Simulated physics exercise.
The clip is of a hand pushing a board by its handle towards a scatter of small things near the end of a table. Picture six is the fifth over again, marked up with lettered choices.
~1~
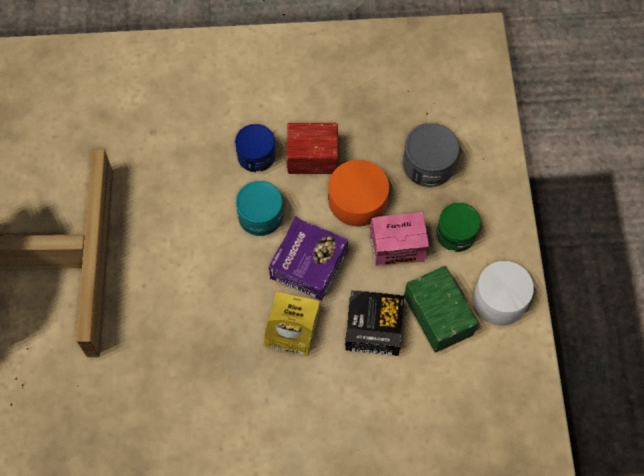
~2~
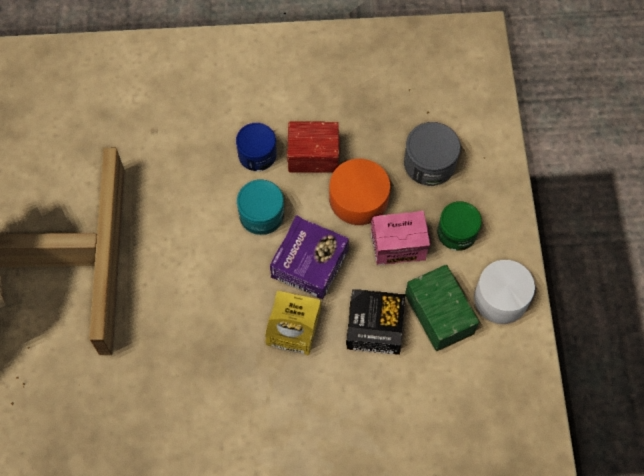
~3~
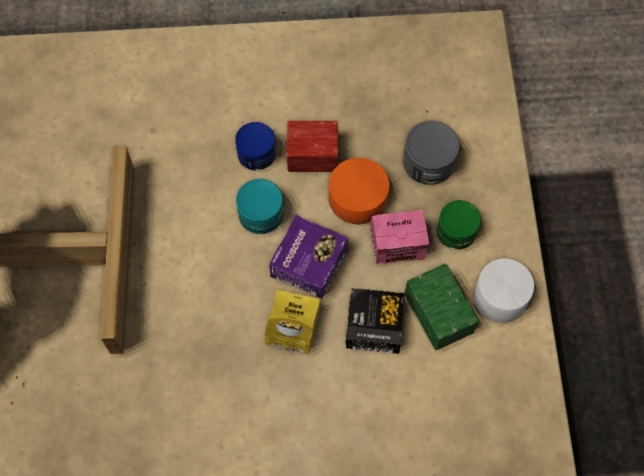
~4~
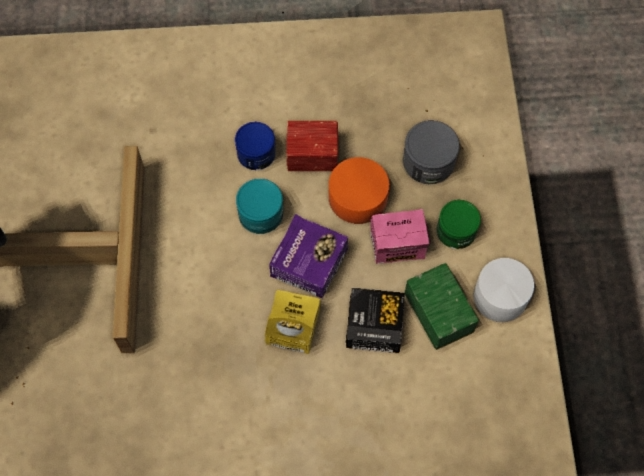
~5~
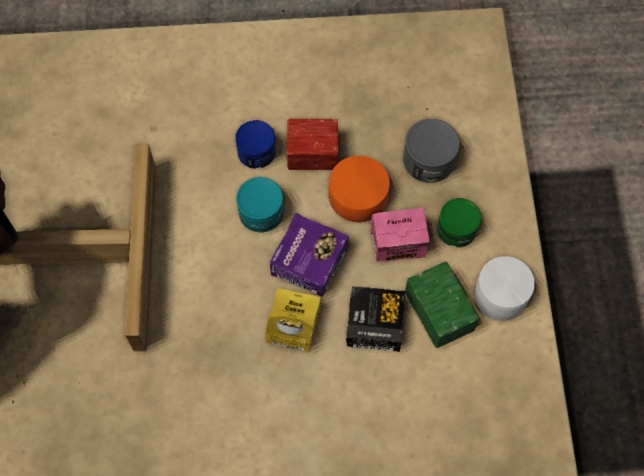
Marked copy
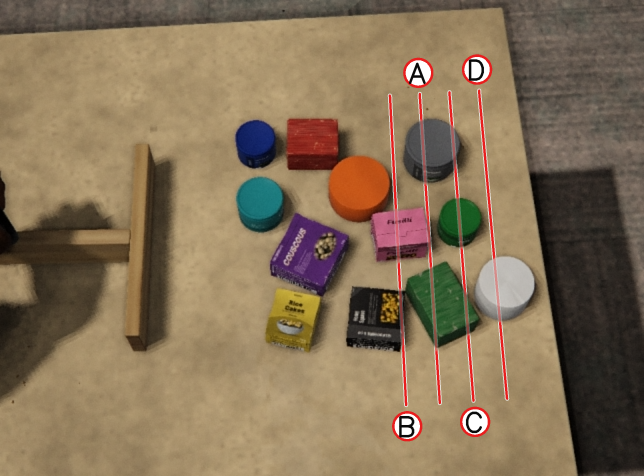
On a tabletop, a wooden board on a handle sliding slowly right towards a still cluster of colourful tubs, boxes and packets.
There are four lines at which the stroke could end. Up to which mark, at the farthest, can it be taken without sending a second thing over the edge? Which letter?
The farthest such stop is B.
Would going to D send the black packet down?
Yes.
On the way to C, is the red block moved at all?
Yes.
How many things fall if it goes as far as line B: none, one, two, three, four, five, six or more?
By then, one.
On the marked copy, A at (429, 239); B at (398, 240); C at (461, 237); D at (492, 235).
With B. Early on, board (231, 230); white tin (504, 289); green jar (459, 223).
Further on, board (326, 224); green jar (471, 215); green block (457, 303).
At the end, board (394, 220); white tin over the edge; green jar (520, 197); one fallen.
As for the rest, A drops three; C drops four; D drops five.
